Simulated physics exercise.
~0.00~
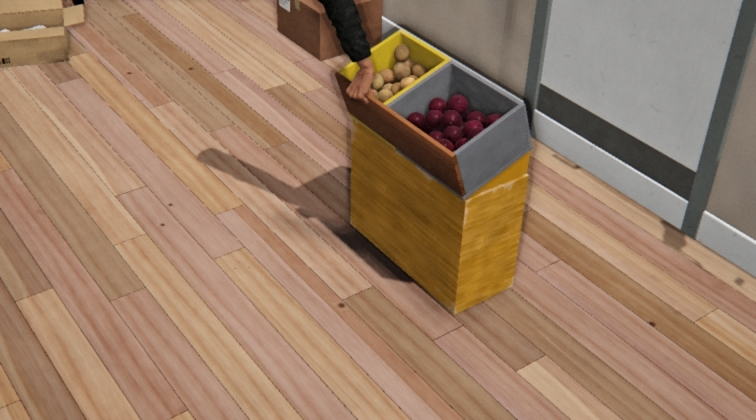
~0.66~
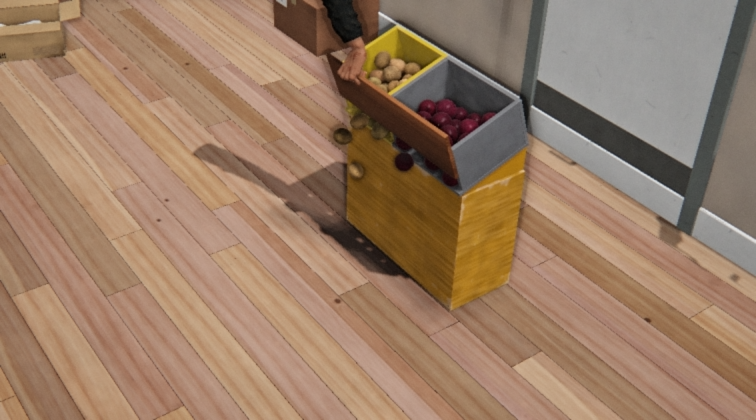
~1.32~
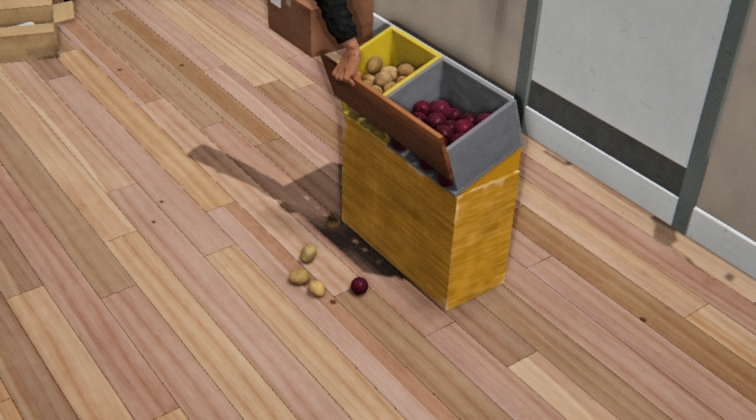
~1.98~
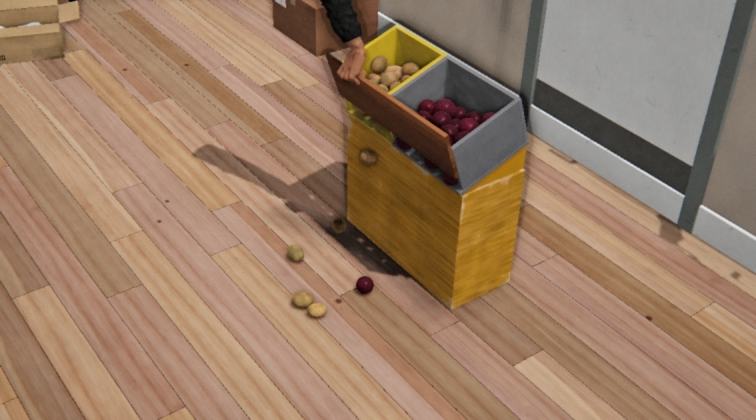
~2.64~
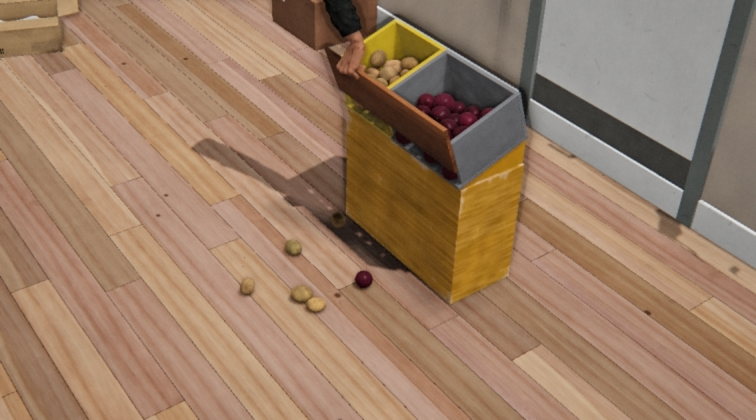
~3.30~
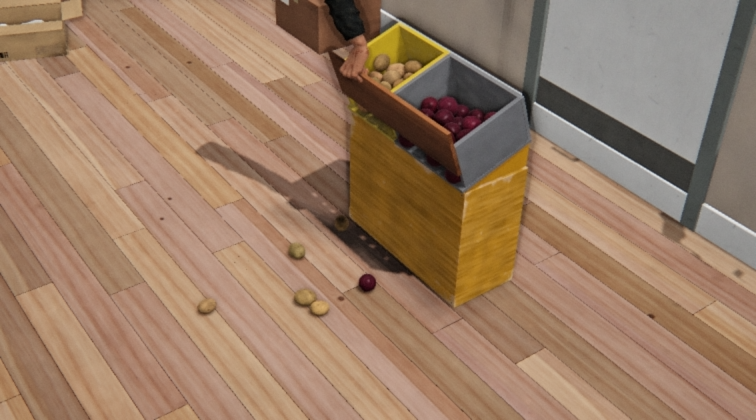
A brown gate held by a hand slid up a little on a grey hopper of red onions and a yellow hopper of potatoes, and a few potatoes and one onion dropped to the wooden floor, where they came to rest with most still inside.
